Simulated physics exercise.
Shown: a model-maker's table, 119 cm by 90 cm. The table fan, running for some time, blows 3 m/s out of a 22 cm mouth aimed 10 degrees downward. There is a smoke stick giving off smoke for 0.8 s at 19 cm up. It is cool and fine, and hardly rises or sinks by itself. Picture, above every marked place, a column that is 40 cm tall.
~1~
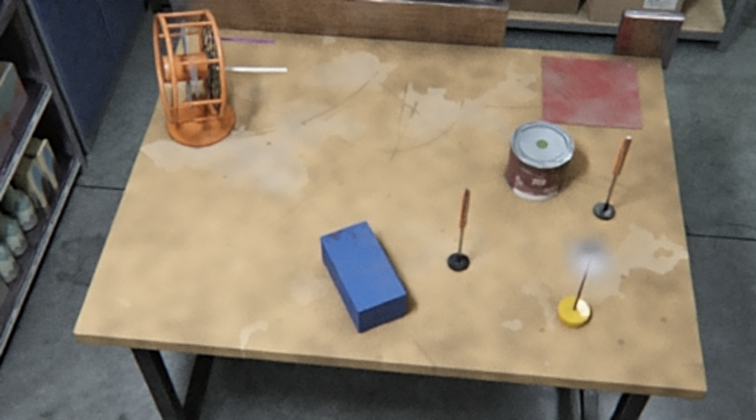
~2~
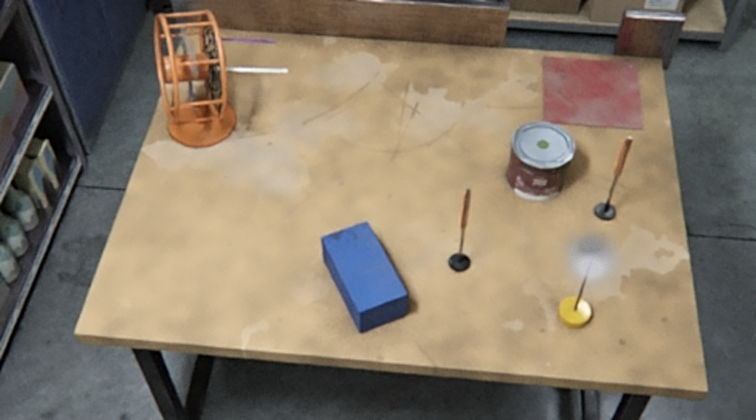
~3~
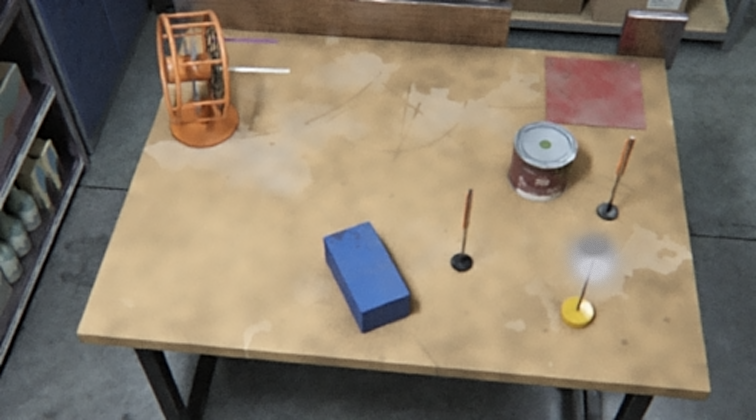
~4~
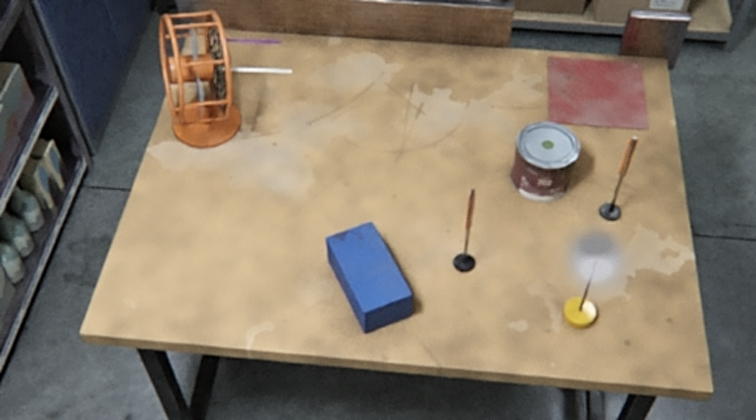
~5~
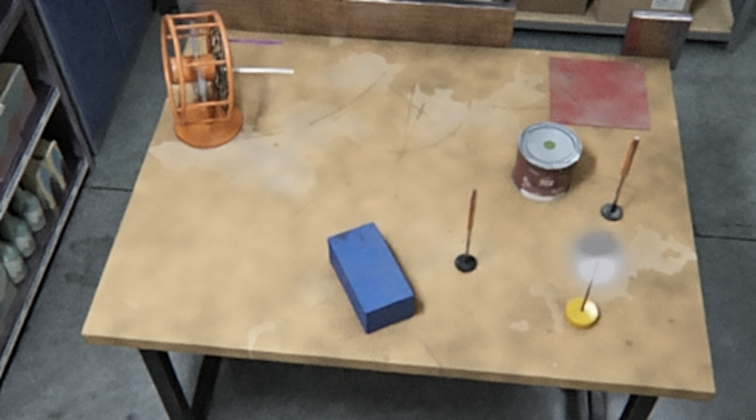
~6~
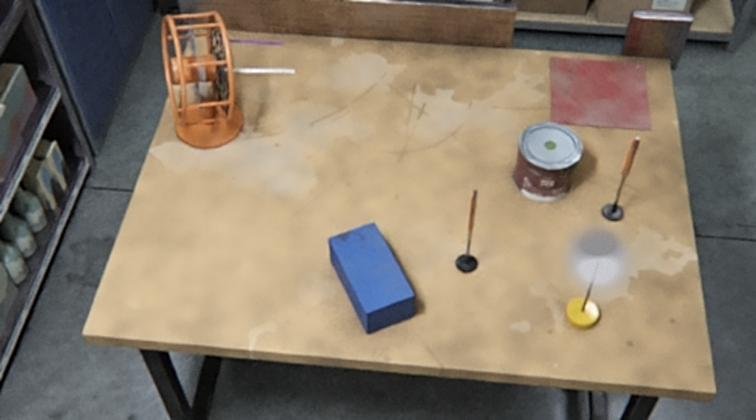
Wooden table holding an orange-caged fan, blue block, tin and upright sticks, with a small pale smoke puff lingering above a yellow base.
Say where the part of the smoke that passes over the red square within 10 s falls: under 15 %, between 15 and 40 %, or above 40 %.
For the red square I expect under 15 %.
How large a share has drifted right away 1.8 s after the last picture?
About 0 % by then.
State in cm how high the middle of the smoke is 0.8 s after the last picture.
Middle height: Approx. 18 cm.
Then, 0.8 s after the last picture, 0 % is gone from the area; 0 % has passed over the red square, and the middle of the rest is near (595, 253).
Then, 1.8 s after the last picture, 0 % is gone from the area; 0 % has passed over the red square, and the middle of the rest is near (588, 244).
Then, 3.8 s after the last picture, 0 % is gone from the area; 0 % has passed over the red square, and the middle of the rest is near (591, 239).
Then, 9.8 s after the last picture, 45 % is gone from the area; 2 % has passed over the red square, and the middle of the rest is near (710, 253).
